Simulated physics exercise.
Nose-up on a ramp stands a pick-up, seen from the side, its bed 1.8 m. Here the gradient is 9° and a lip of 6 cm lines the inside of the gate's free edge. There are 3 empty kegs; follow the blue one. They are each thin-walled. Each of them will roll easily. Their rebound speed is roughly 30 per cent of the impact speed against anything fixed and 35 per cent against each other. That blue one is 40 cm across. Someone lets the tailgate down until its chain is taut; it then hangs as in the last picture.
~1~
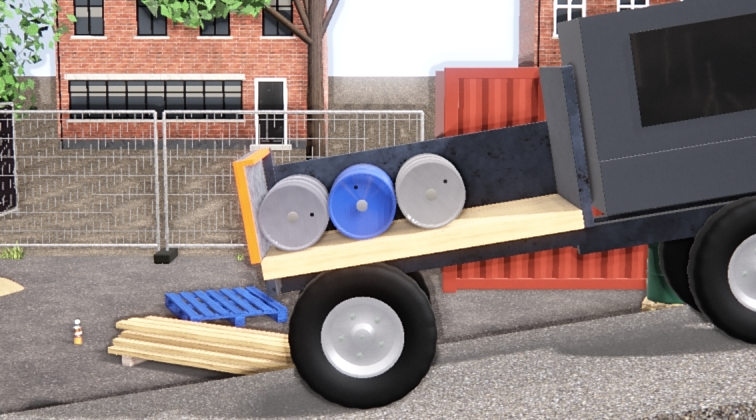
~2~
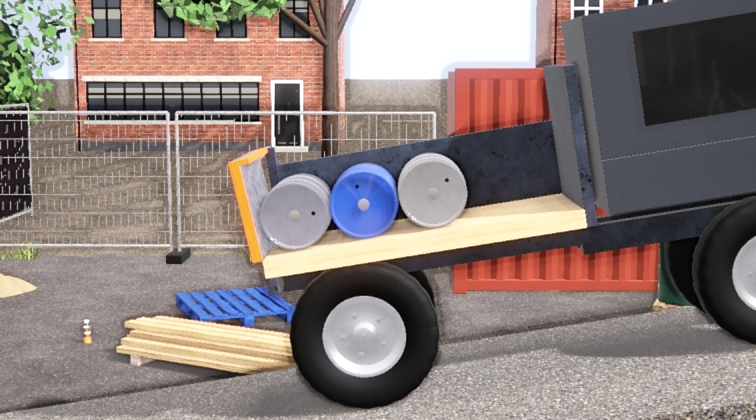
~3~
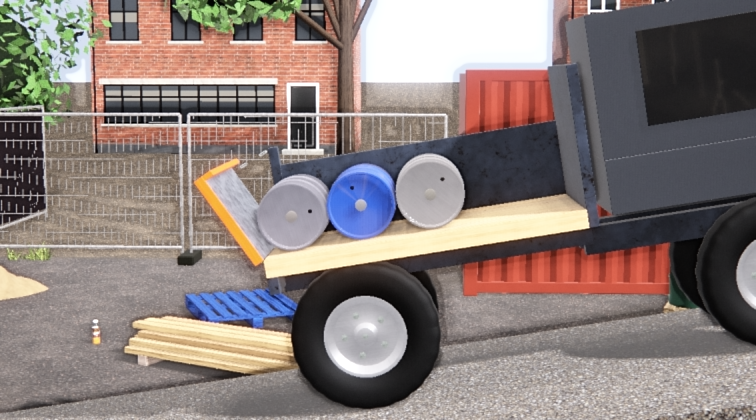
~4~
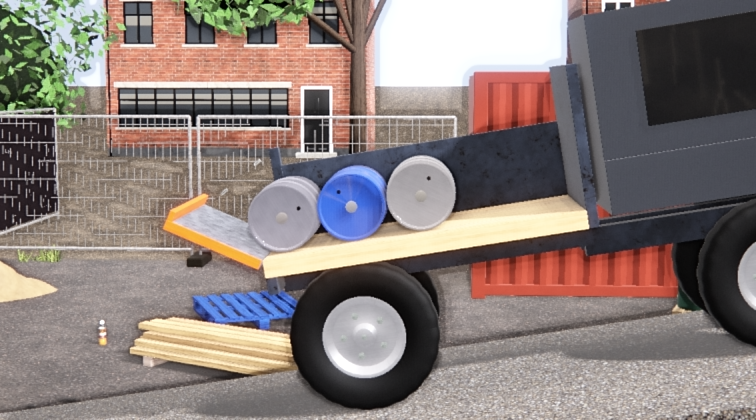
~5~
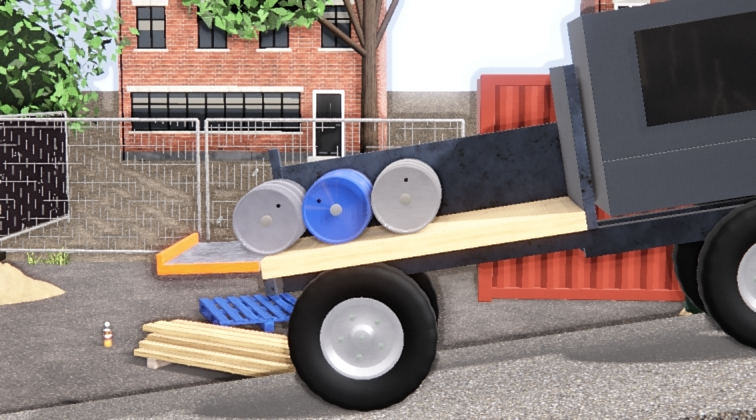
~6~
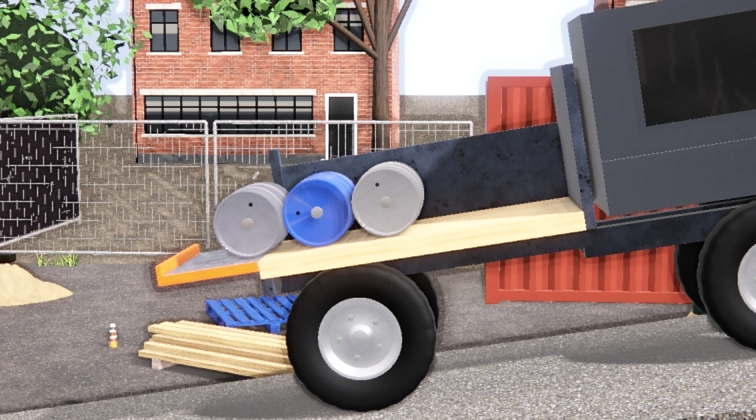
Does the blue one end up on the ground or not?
It is going to fall from the bed.
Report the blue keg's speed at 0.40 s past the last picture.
Estimated speed near 0.9 m/s.
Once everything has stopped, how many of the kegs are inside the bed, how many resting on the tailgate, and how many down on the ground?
Counts in the order asked: 0, 0, 3.
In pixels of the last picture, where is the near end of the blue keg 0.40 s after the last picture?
Near (261, 222).
Another 0.4 s on from the last picture, blue is on the bed, 5 cm short of the hinge, rolling left; 0 gone off the back.
Another 0.9 s on from the last picture, blue is on the gate, 35 cm past the hinge, rolling left; 1 gone off the back.
Another 1.5 s on from the last picture, blue is dropping off the gate; 2 gone off the back.
In the end (4.3 s after the last picture), blue is out on the ground; 3 gone off the back.
